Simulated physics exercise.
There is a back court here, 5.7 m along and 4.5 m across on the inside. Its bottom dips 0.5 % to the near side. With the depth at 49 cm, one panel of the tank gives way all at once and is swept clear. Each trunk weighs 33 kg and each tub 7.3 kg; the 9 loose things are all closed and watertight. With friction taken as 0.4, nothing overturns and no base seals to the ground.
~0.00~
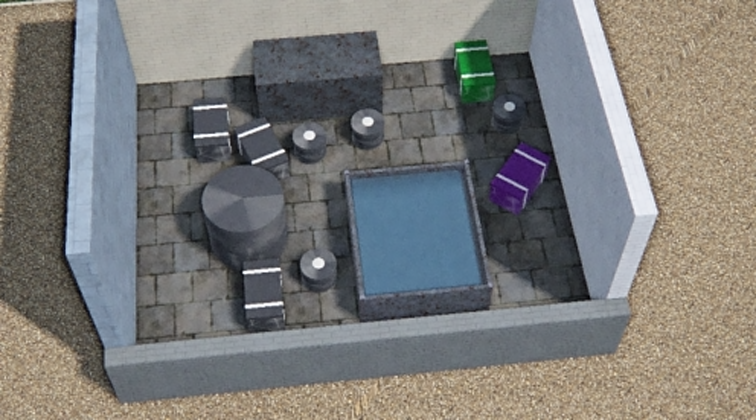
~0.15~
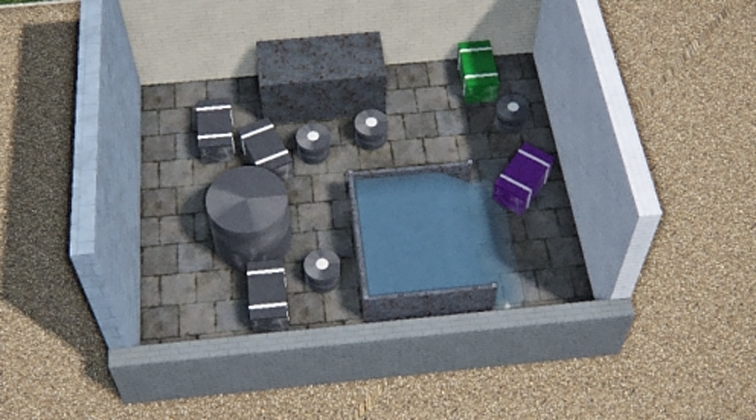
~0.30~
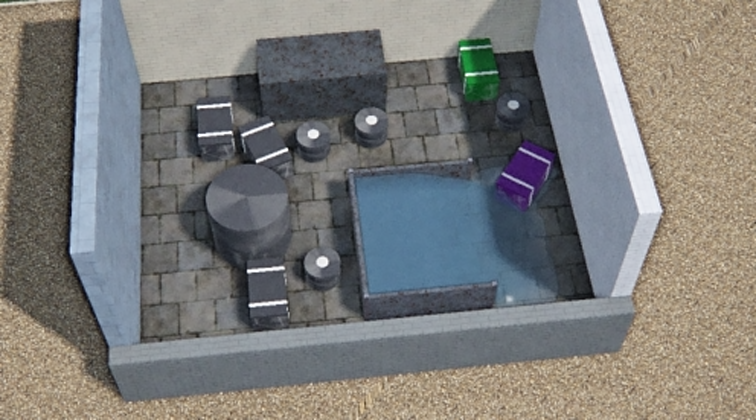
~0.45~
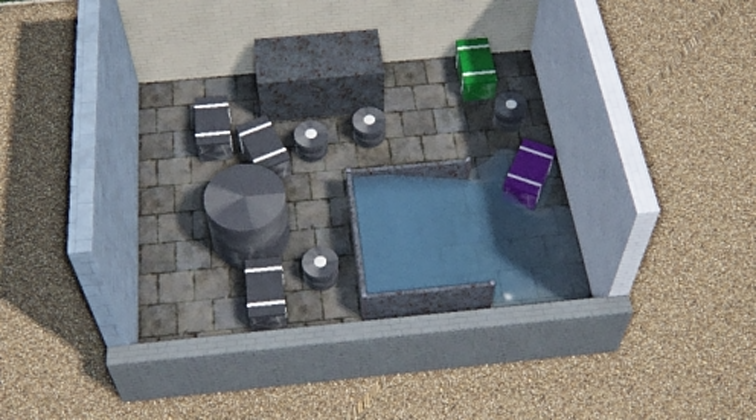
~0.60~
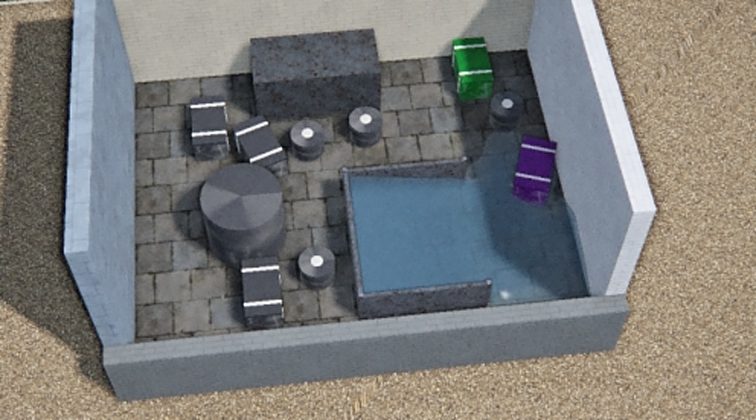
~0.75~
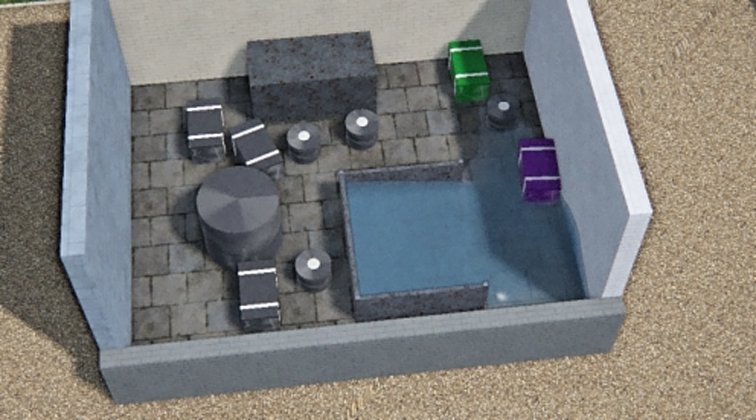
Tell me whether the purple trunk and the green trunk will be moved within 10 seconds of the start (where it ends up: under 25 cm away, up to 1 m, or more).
In the end, the purple trunk has travelled well away and the green trunk has travelled well away.
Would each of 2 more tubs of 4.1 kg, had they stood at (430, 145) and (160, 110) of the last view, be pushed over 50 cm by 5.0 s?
Taking them in order, they come out greater and smaller.
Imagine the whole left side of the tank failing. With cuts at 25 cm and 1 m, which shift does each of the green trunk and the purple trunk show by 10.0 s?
In that case the green trunk does not really move while the purple trunk does not really move.
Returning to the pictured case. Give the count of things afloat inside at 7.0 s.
It comes to 2 of them.
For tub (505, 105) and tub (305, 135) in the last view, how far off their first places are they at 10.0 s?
The first ends 200 cm from its start, the second 50 cm.
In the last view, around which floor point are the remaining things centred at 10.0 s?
The average lands around (305, 181).
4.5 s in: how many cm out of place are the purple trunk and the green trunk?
200 and 120 cm or so by then.
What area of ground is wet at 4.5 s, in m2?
Somewhere about 17 m2, give or take.
After 2.0 s the purple trunk is near (513, 109), 1.0 m from its start, aground; the green trunk is near (469, 62), 0.0 m from its start, aground; 0 afloat.
After 4.5 s the purple trunk is near (466, 67), 1.8 m from its start, afloat; the green trunk is near (397, 95), 1.2 m from its start, aground; 2 afloat.
After 7.0 s the purple trunk is near (431, 94), 1.7 m from its start, aground; the green trunk is near (355, 141), 2.1 m from its start, aground; 2 afloat.
After 10.0 s the purple trunk is near (418, 102), 1.7 m from its start, aground; the green trunk is near (343, 135), 2.2 m from its start, aground; 4 afloat.
